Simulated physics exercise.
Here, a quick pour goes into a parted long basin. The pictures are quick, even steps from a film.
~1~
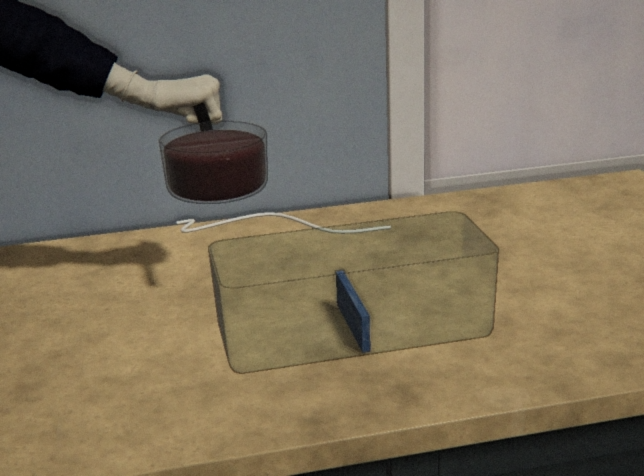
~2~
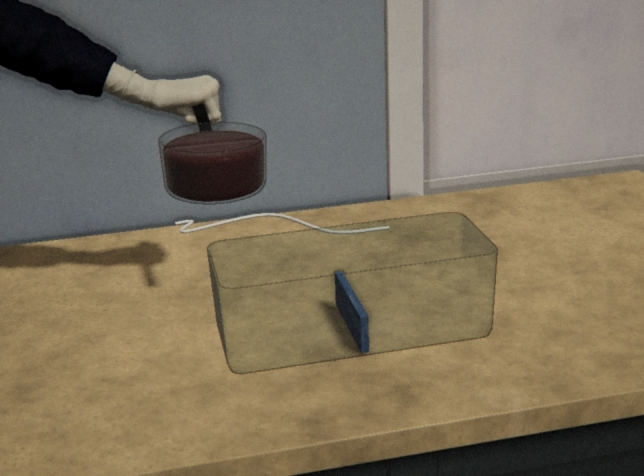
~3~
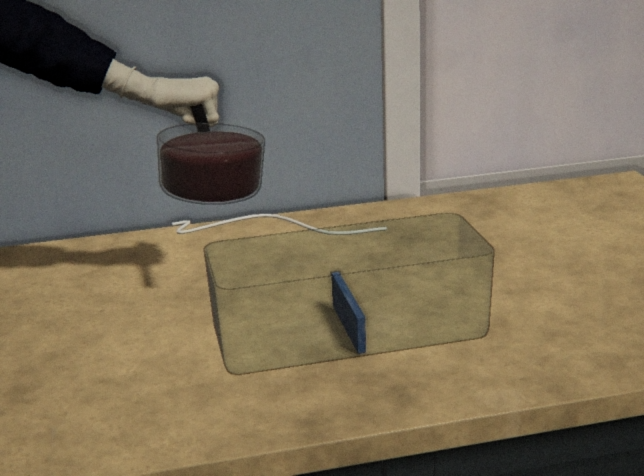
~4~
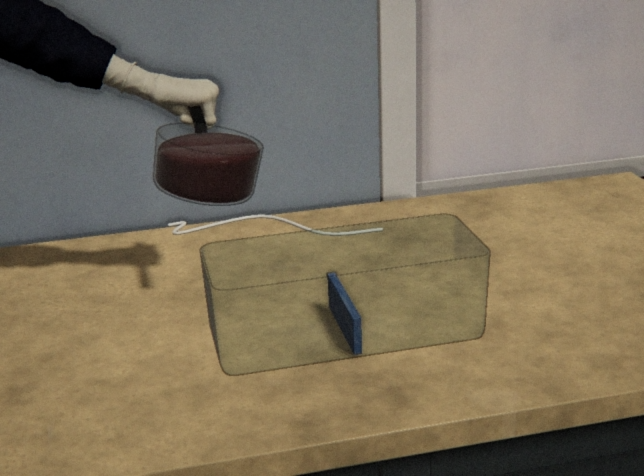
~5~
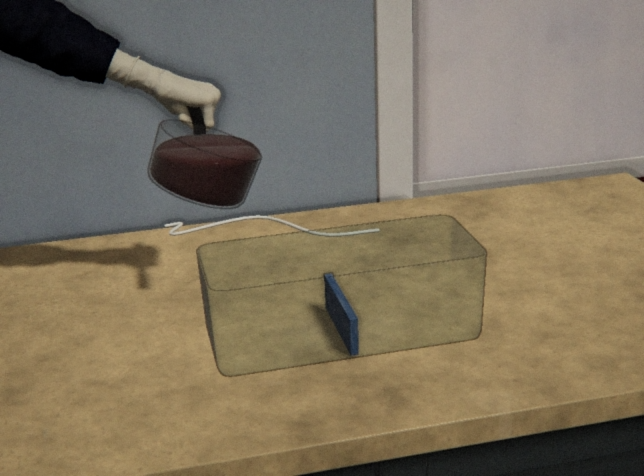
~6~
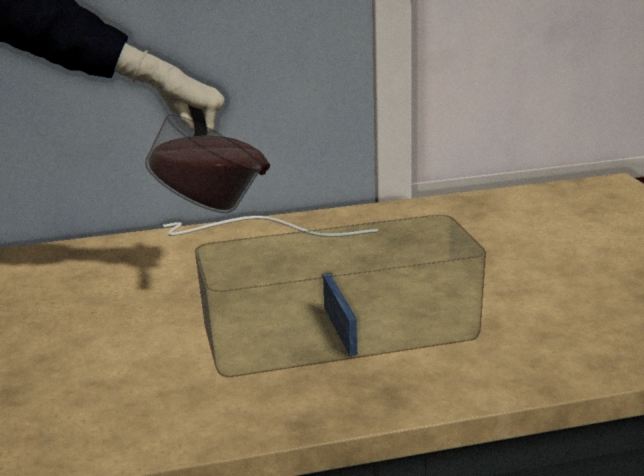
A gloved hand held a clear container of dark reddish-brown liquid above a see-through basin with a blue divider, then tilted it steadily to the right until the liquid reached over the lip.
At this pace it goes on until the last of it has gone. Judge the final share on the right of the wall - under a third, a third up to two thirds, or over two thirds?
Once it settles, the part right of the wall is below a third, I'd say.
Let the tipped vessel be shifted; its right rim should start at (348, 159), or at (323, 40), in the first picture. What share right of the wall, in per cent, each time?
In order: Close to 90 and 90 percent.
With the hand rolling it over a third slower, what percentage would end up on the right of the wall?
Roughly 5 per cent ends up there.
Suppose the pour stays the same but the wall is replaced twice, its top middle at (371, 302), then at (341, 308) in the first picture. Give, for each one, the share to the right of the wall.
Estimated: 15 % first, 25 % second.
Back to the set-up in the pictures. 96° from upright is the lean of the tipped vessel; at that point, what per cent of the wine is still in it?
Around 20 in a hundred has not poured out yet.
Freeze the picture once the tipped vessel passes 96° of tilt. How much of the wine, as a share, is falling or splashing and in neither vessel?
Near 40 parts in a hundred.
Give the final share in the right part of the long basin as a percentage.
Around 5 %.
A moment on, the tilt is 96° and 22 per cent is still to pour, 37 is left of the wall and 0 right of it.
Next, the tilt is 109° and 3 per cent is still to pour, 88 is left of the wall and 1 right of it.
Then the tilt is 109° and 0 per cent is still to pour, 95 is left of the wall and 3 right of it.
Later the tilt is 109° and 0 per cent is still to pour, 95 is left of the wall and 3 right of it.
At rest 95 per cent lies left of the wall, 3 right of it and 2 outside.
